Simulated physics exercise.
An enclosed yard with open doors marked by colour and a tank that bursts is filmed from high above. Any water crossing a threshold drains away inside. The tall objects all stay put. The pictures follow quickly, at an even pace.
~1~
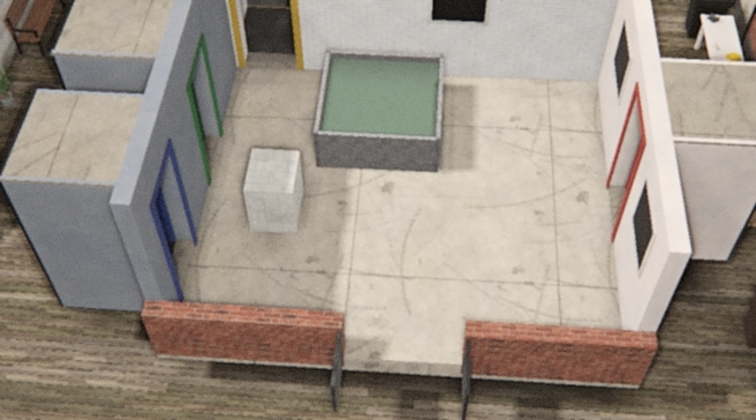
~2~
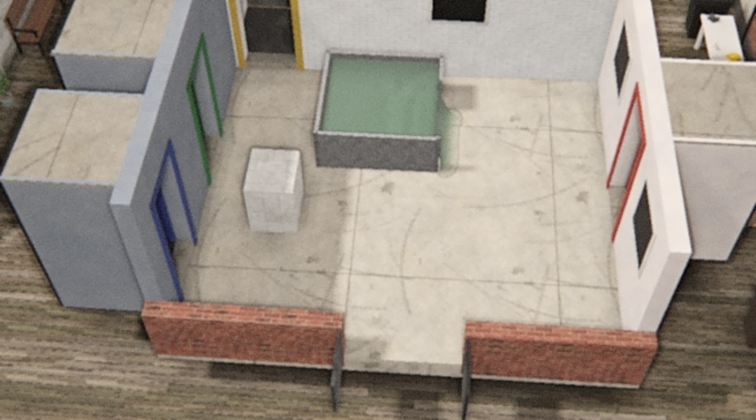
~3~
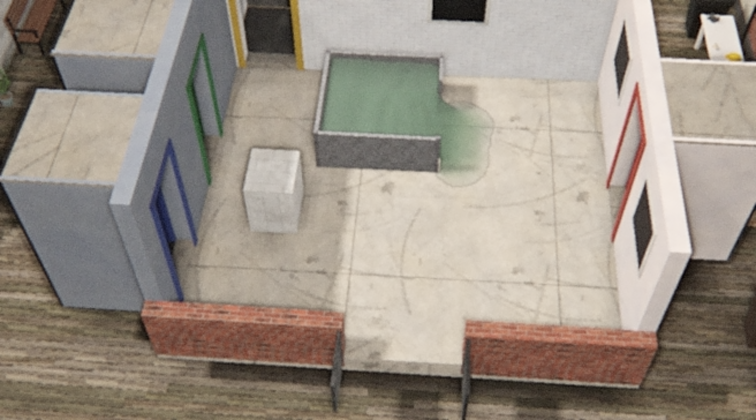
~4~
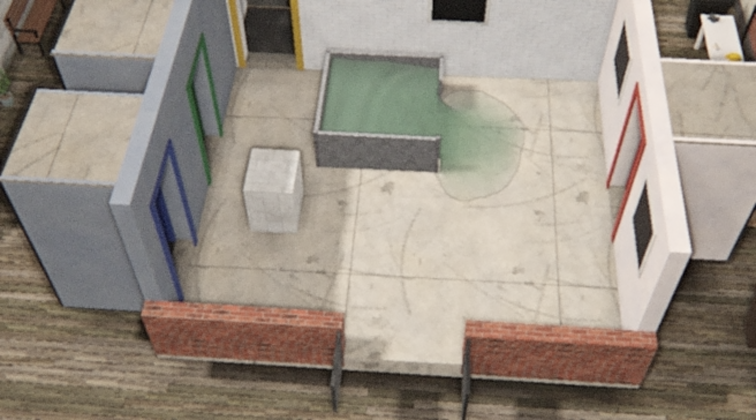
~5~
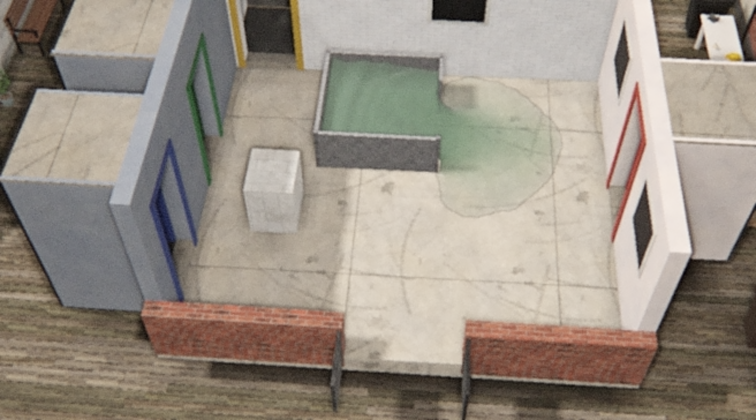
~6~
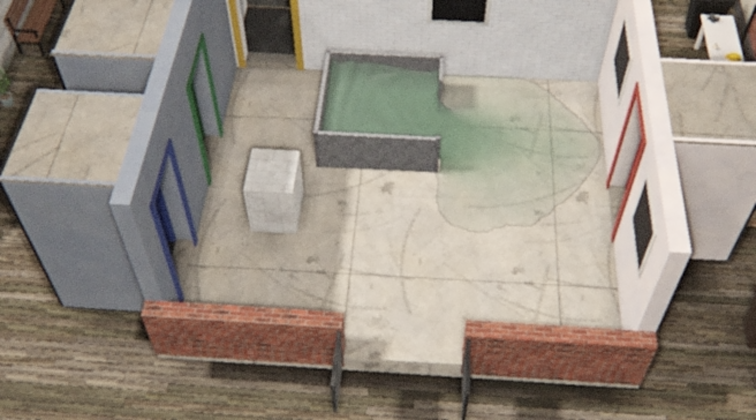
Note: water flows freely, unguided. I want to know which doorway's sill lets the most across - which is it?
That is the red doorway.
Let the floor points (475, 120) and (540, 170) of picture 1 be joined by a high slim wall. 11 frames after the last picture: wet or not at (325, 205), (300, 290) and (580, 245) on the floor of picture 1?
Untouched, untouched, submerged.
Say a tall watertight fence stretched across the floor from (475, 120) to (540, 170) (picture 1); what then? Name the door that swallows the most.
My pick is the red-painted one.
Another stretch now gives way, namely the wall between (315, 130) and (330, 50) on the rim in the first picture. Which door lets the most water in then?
The door marked green.
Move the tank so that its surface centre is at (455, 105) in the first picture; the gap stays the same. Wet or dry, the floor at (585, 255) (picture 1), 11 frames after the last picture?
Soaked.
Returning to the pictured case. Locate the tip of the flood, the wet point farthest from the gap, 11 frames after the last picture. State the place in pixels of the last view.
The front's farthest point is close to (620, 357).
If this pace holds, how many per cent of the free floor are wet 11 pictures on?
35 %.
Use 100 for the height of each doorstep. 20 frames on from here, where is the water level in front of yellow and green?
Close to 0 per cent for the first one and close to 0 per cent for the second.
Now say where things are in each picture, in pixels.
In the first frame, the tank at (381, 97) is whole and still.
In the second frame, the front is at (451, 111), out from the gap at (436, 129).
In the third frame, the front is at (484, 115), out from the gap at (436, 132).
In the fourth frame, the front is at (517, 125), out from the gap at (436, 133).
In the fifth frame, the front is at (554, 132), out from the gap at (436, 133).
In the sixth frame, water pours out at (436, 133) and has run to (592, 139).
A moment on, water covers 30 % of the floor; blue door not reached, red door a trickle in, yellow door not reached, green door not reached.
Next, water covers 35 % of the floor; blue door not reached, red door some in, yellow door not reached, green door not reached.
Then, water covers 45 % of the floor; blue door not reached, red door a lot in, yellow door not reached, green door not reached.
Later, water covers 80 % of the floor; blue door wet at the sill, nothing in, red door a lot in, yellow door wet at the sill, nothing in, green door wet at the sill, nothing in.
In the end, water covers 95 % of the floor; blue door wet at the sill, nothing in, red door a lot in, yellow door wet at the sill, nothing in, green door a trickle in; the red door has let in the most.
